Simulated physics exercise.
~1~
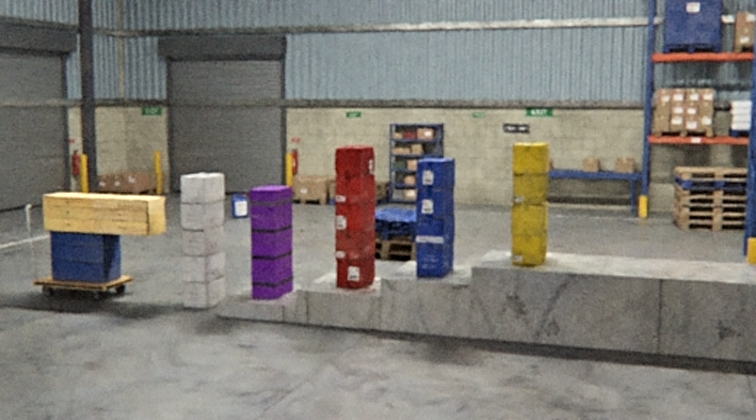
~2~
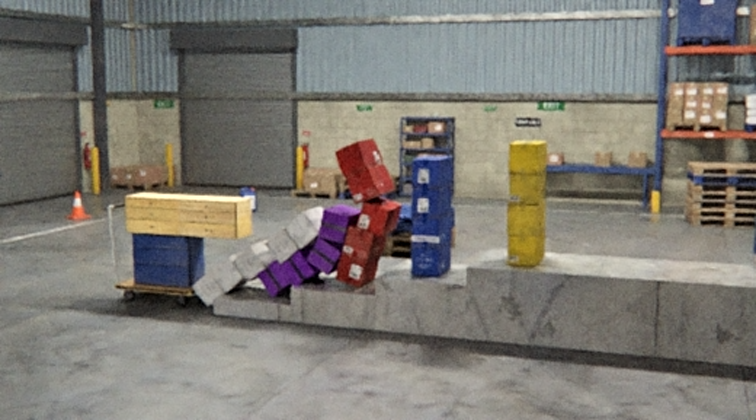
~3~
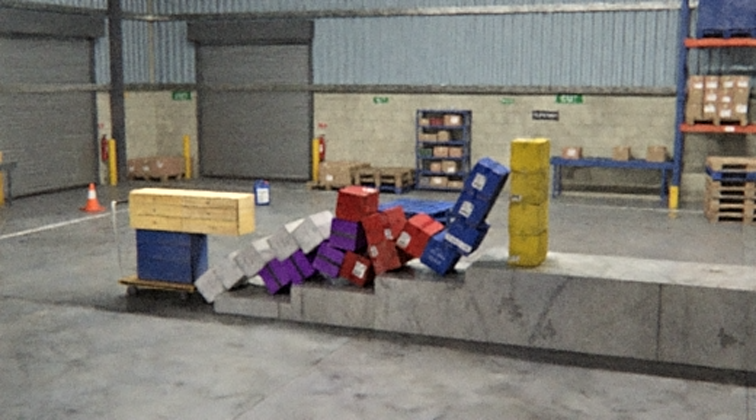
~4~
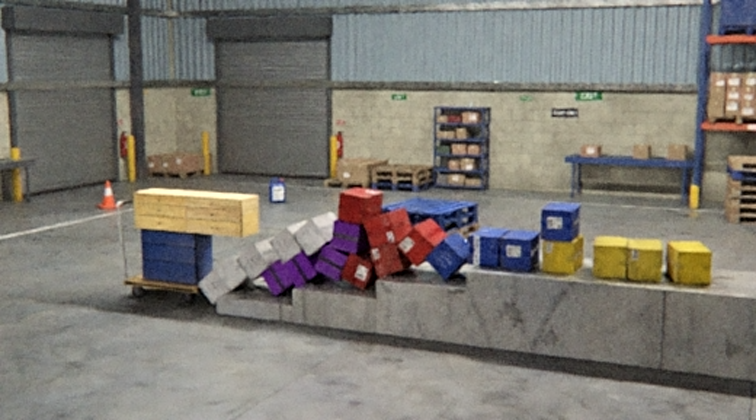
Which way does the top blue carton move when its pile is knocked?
It moves to the right as its pile leans and topples over.
In a warehouse, a loaded trolley knocks stacked cartons over one after another along steps.
